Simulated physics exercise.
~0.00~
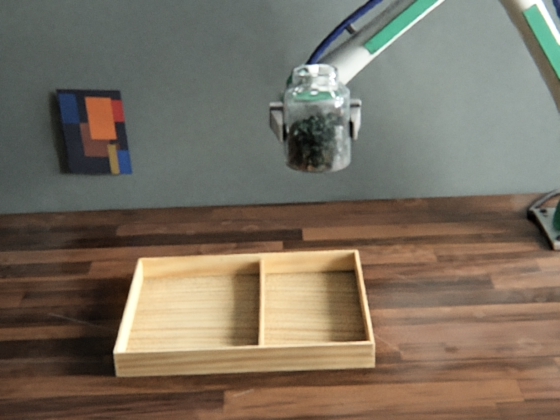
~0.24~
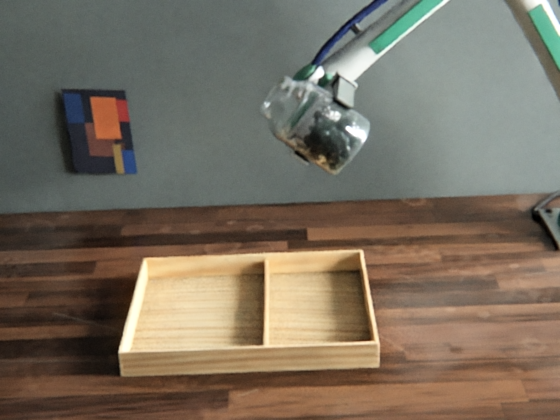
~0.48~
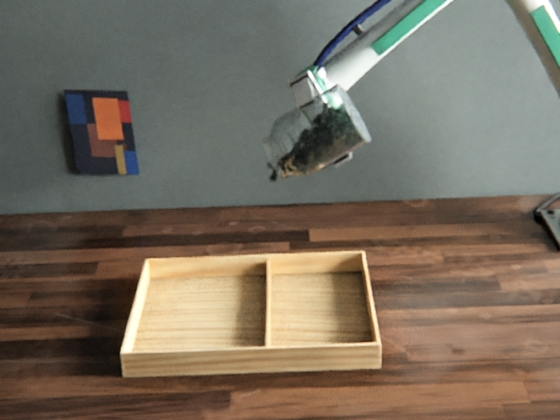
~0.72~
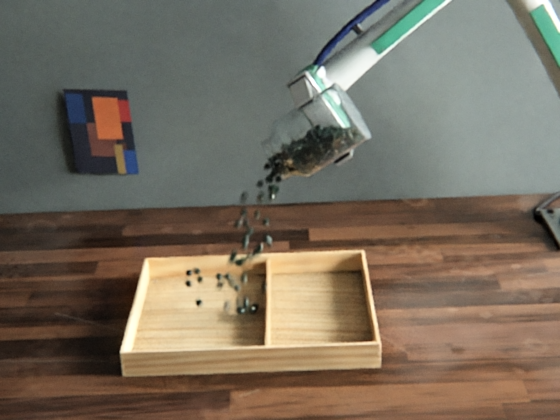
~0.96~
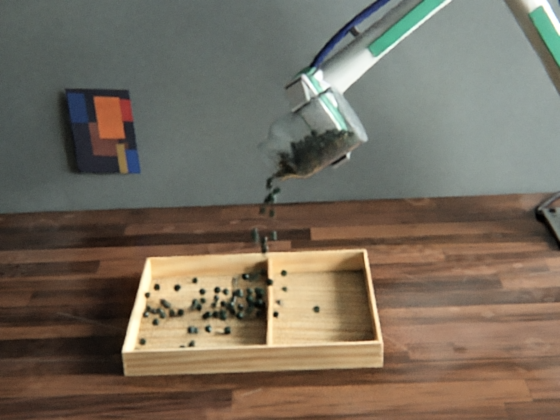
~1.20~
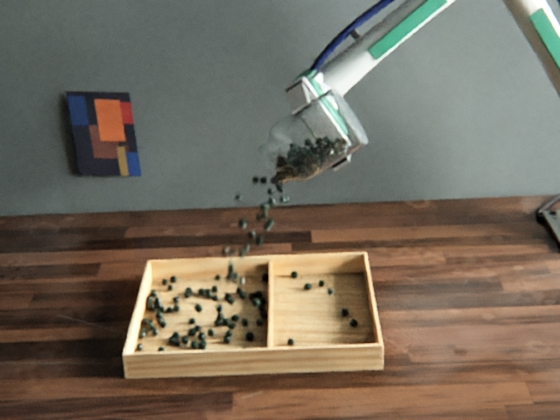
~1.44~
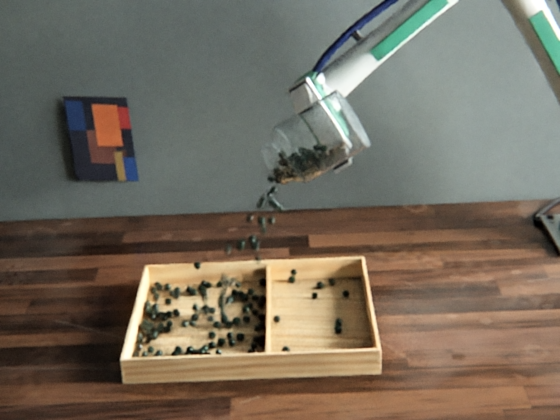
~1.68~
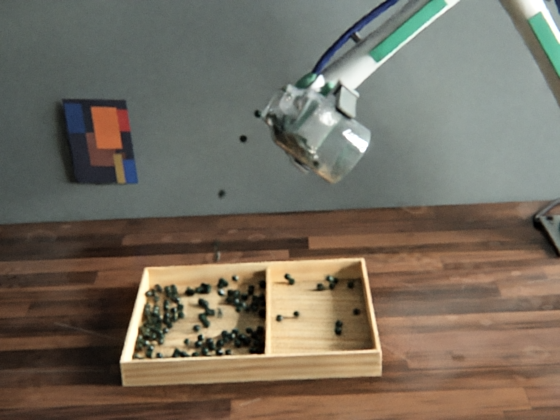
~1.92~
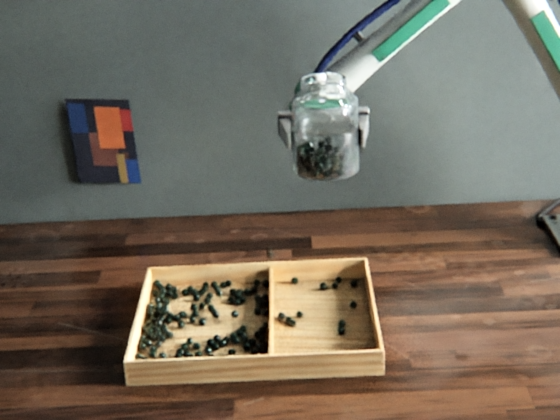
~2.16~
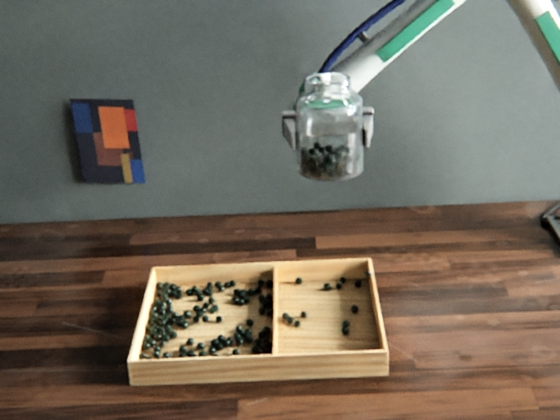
A robot arm tipped a clear jar of dark beads over a divided wooden tray, scattering most of them into the left section and a few into the right, then turned the jar upright again with some beads still inside.
